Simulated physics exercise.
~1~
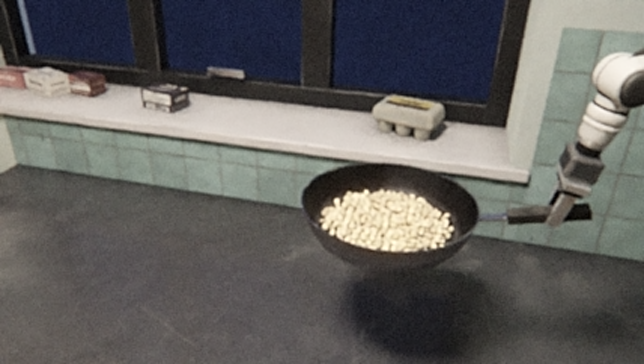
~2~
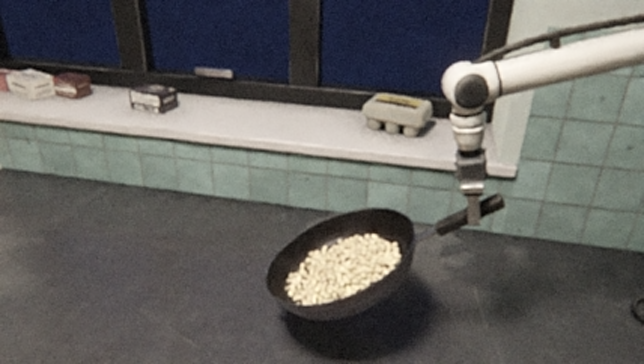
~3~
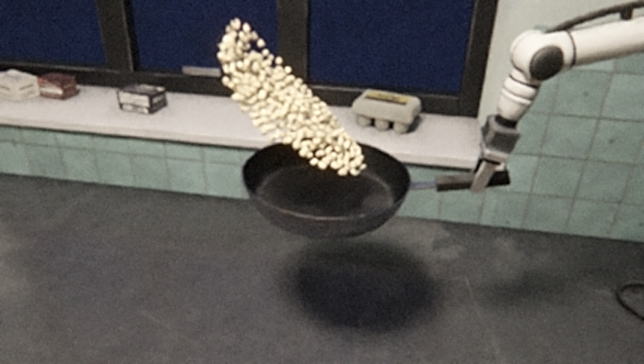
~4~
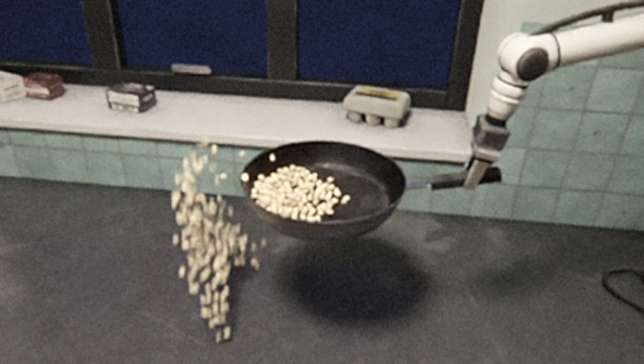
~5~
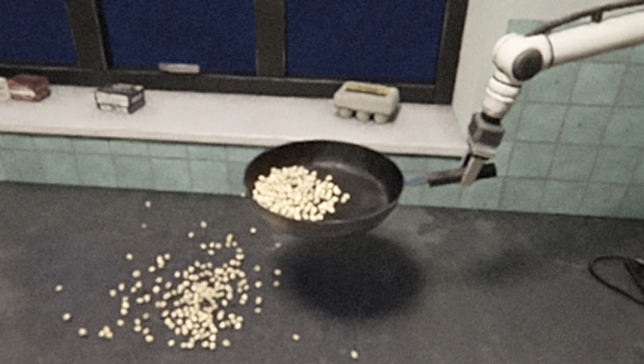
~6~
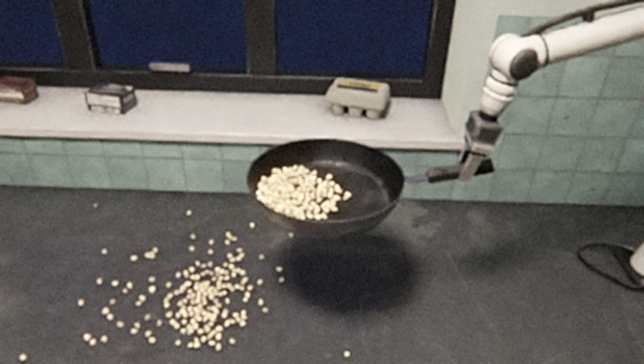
To begin with, a robot arm grips the handle of a dark frying pan full of pale dried beans, holding it above a dark countertop near a windowsill with small boxes and an egg carton. The arm lowers the pan and tips it to the left. It then swings the pan up, flinging the beans high in a slanting stream. Some land back in the pan, while many others fall past its left side. They scatter across the counter, and the pan ends up level and still, with roughly half the beans left inside.
